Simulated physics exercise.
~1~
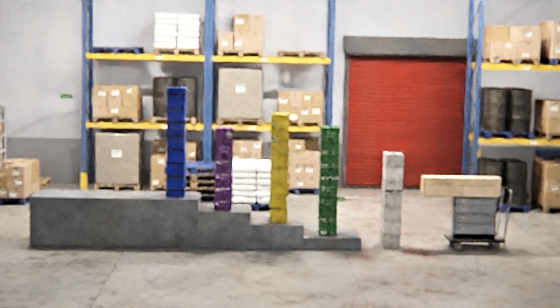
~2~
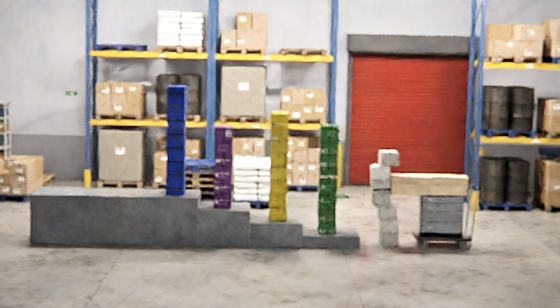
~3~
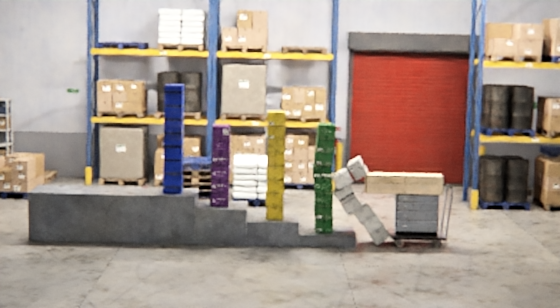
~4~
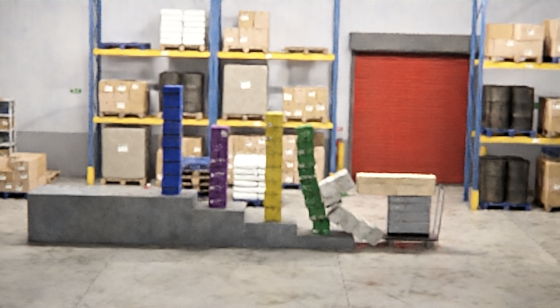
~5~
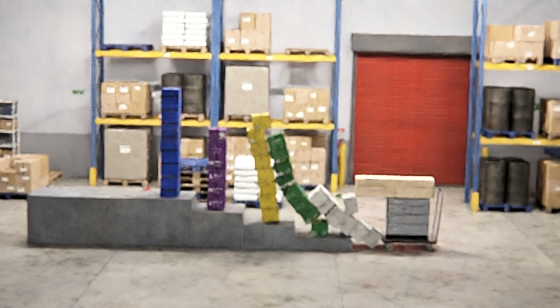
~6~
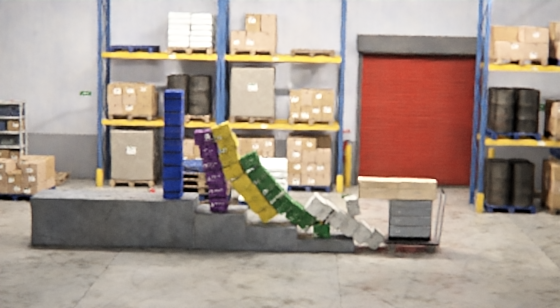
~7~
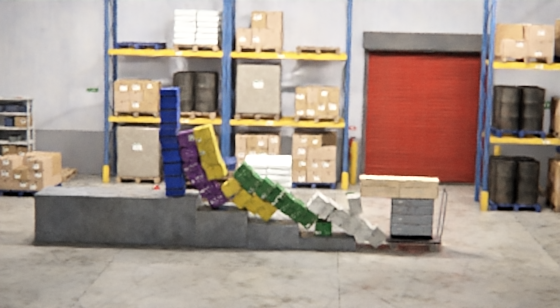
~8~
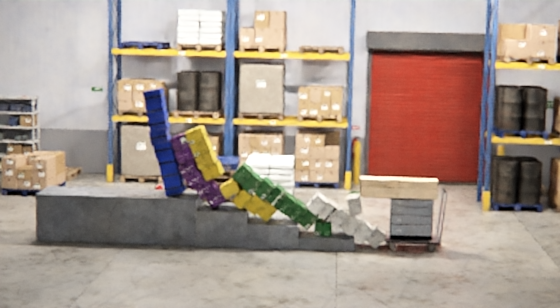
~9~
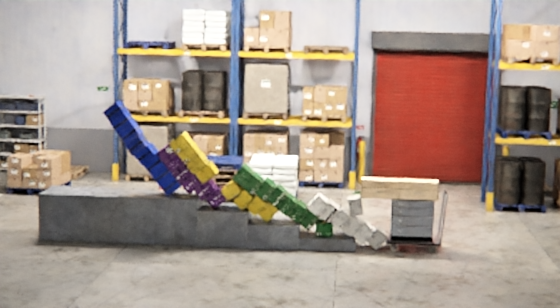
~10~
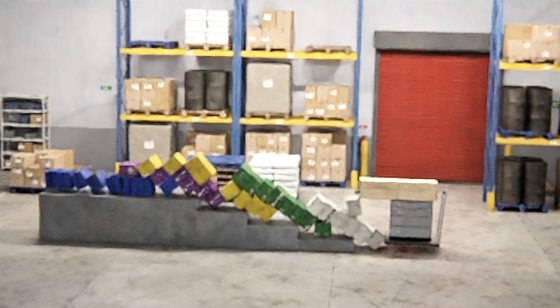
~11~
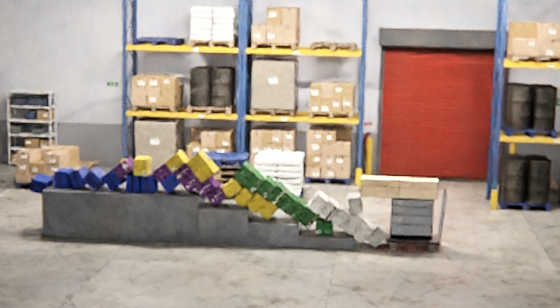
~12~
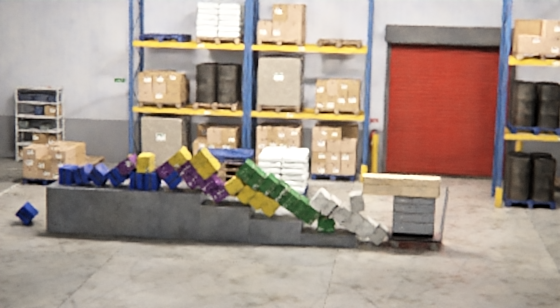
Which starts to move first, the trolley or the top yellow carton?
The trolley starts to move first, rolling left toward the pale pile. The top yellow carton only shifts later, once the green pile has tipped toward it.
A trolley carrying a long, jutting case rolls left across a storeroom floor toward tall piles of blocky cartons, most of them standing on rising grey steps. The case strikes the pale pile, which buckles and tumbles left against the green pile on the lowest step. The green pile tips into the yellow one, and the yellow pile knocks over the purple as the trolley stays put. Last, the tall blue pile leans left and topples along the upper platform. One blue carton drops off the left end to the floor, while the other colours lie slumped in a slanting heap down the steps.
